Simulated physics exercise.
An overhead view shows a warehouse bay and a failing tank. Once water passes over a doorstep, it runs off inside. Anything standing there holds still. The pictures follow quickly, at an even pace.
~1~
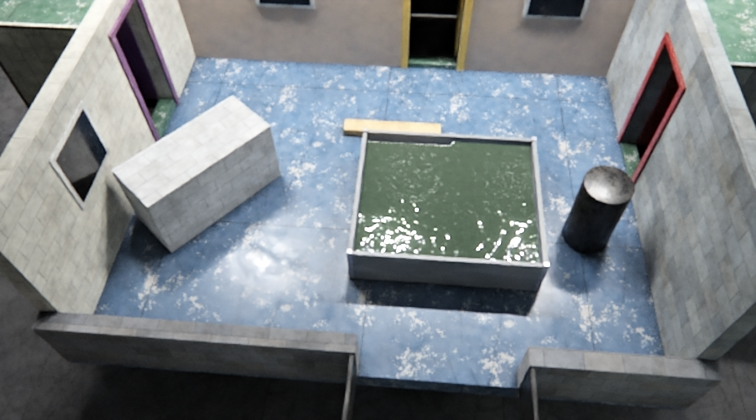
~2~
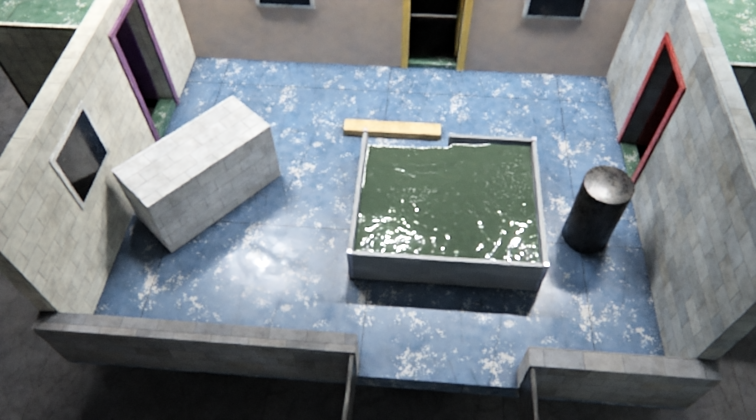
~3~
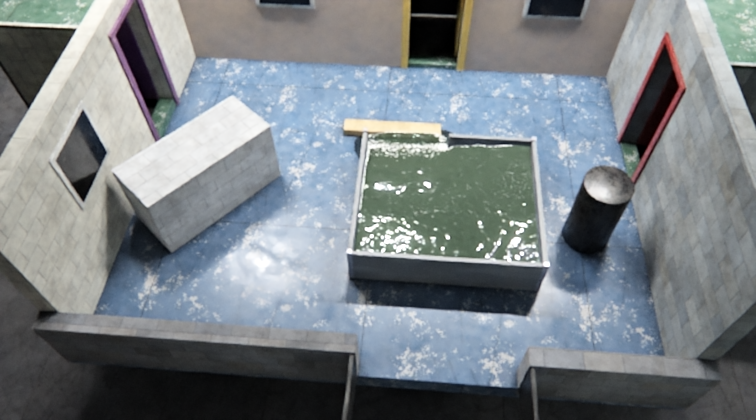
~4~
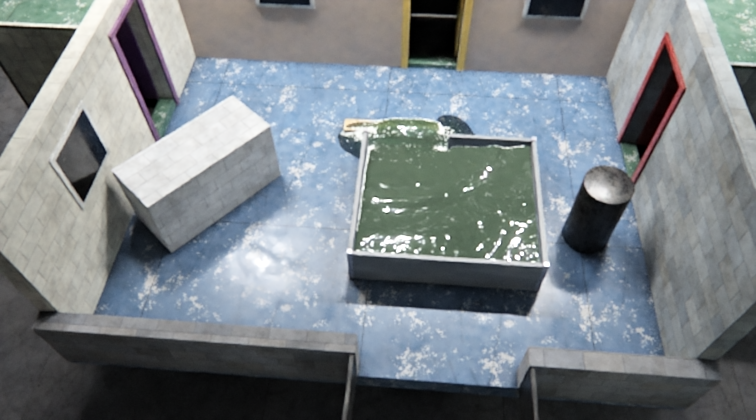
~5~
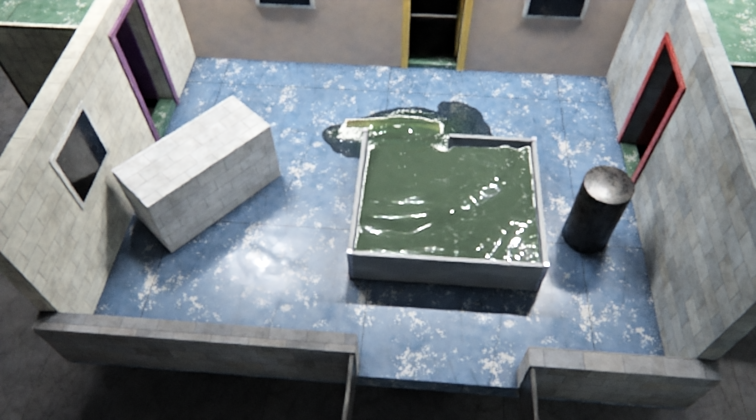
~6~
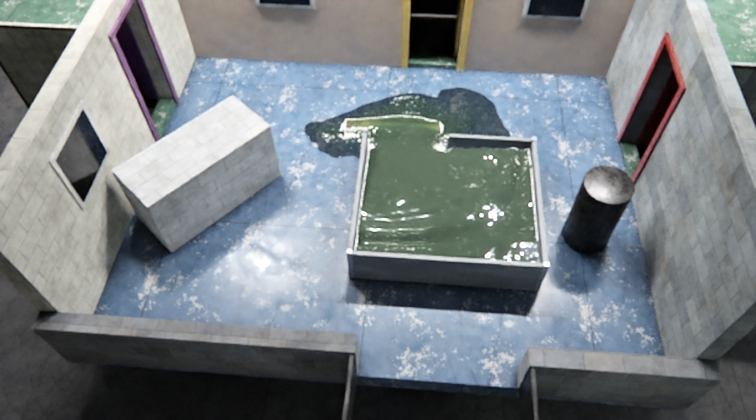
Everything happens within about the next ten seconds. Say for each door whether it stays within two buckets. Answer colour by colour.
Outcome: Red door: Above two buckets, yellow door: Above two buckets, purple door: Up to two buckets.
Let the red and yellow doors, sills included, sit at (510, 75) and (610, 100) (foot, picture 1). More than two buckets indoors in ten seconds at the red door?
Red: Exceeds the limit.
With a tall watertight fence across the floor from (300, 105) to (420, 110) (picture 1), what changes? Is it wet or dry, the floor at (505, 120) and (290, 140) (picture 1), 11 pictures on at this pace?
First point soaked, second point soaked.
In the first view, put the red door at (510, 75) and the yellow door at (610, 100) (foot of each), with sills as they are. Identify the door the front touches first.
I reckon it's the one in red.
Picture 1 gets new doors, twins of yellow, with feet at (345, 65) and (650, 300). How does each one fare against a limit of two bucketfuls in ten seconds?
In order: Overshoots; falls short.
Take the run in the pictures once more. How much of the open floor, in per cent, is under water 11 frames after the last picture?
My estimate is near 45 per cent.
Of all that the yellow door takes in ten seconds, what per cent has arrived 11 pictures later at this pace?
That share would be near 50 %.
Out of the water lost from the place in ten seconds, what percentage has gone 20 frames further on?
Approximately 60 in a hundred, I think.
A moment on, water covers 25 % of the floor; the red door not reached, the yellow door under two buckets in, the purple door not reached.
Next, water covers 45 % of the floor; the red door not reached, the yellow door over two buckets in, the purple door not reached.
Then, water covers 50 % of the floor; the red door wet at the sill, nothing in, the yellow door far over two buckets in, the purple door wet at the sill, nothing in.
Later, water covers 70 % of the floor; the red door over two buckets in, the yellow door far over two buckets in, the purple door wet at the sill, nothing in.
In the end, water covers 95 % of the floor; the red door over two buckets in, the yellow door far over two buckets in, the purple door wet at the sill, nothing in.
